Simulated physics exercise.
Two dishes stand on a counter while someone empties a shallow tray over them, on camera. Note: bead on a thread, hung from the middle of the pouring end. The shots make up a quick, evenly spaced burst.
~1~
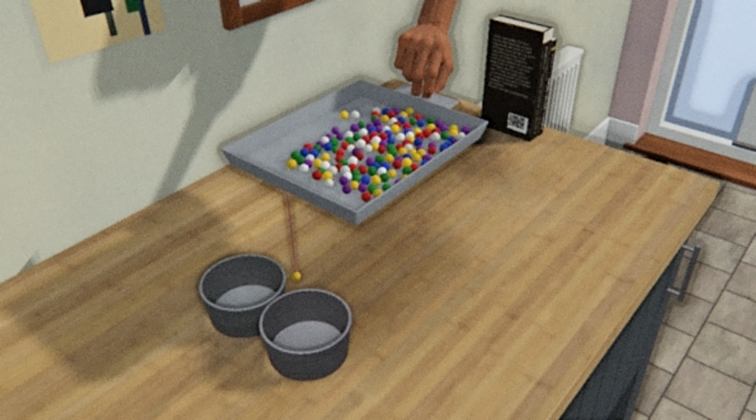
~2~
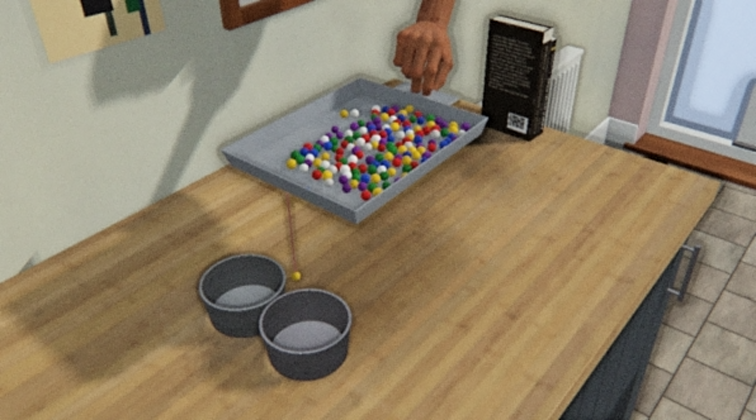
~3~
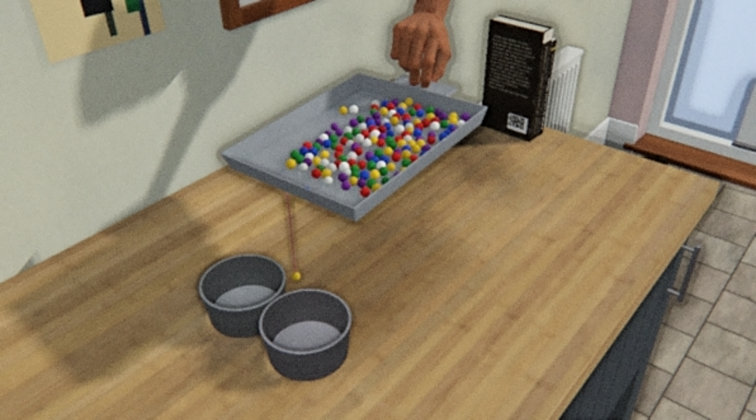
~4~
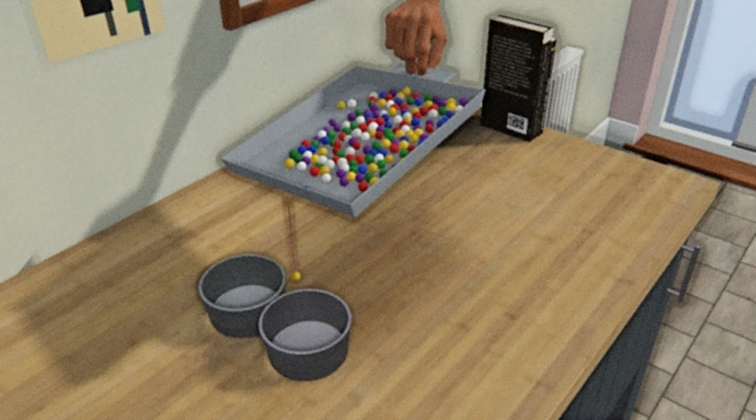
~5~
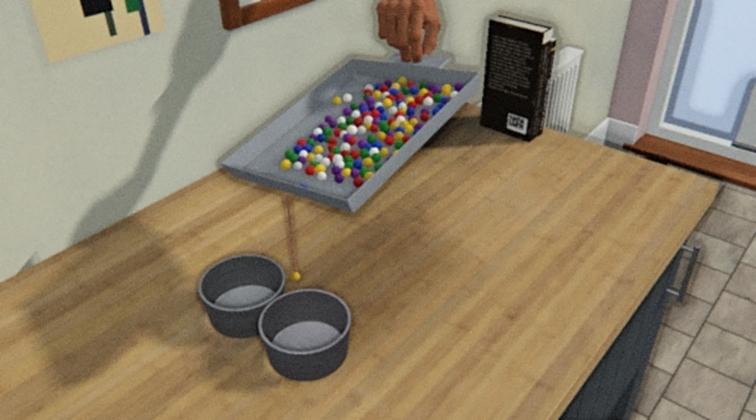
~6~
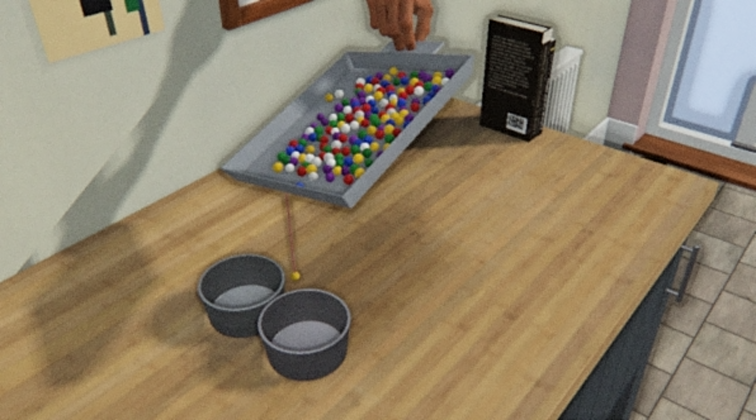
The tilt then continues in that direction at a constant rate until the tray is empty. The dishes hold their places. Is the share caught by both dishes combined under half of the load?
I expect most of the load to be wasted.
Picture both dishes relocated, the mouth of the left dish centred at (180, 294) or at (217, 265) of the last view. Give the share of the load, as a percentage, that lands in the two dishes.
About 0% on the first try and 70% on the second.
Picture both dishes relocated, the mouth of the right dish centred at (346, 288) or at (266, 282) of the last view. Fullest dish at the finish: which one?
At the first place the left dish, at the second the dish on the left.
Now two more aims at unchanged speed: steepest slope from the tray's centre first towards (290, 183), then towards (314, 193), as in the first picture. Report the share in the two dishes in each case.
The first comes to 70 %, while the second comes to 60 %.
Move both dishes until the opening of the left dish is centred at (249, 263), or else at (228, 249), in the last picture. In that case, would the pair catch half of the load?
Well, in excess of half at the first spot and in excess of half at the second.
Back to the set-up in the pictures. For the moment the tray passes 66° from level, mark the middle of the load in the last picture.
Look close to (250, 182) in the last picture.
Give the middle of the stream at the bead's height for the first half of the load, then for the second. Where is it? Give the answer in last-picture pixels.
First roughly (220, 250), then roughly (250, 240).
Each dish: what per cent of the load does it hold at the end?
Left dish: 40 %, right dish: 0 %.
Soon after the last picture, tray tipped steeply; about two thirds on the tray; a small part in the left dish; a small part outside both; about a quarter in the air.
A little later, tray tipped past a quarter turn; a small part on the tray; about a third in the left dish; about half outside both; a small part in the air.
Later still, tray tipped past a quarter turn; about a third in the left dish; about two thirds outside both.
By the end, tray tipped past a quarter turn; none in the right dish; about a third in the left dish; about two thirds outside both.
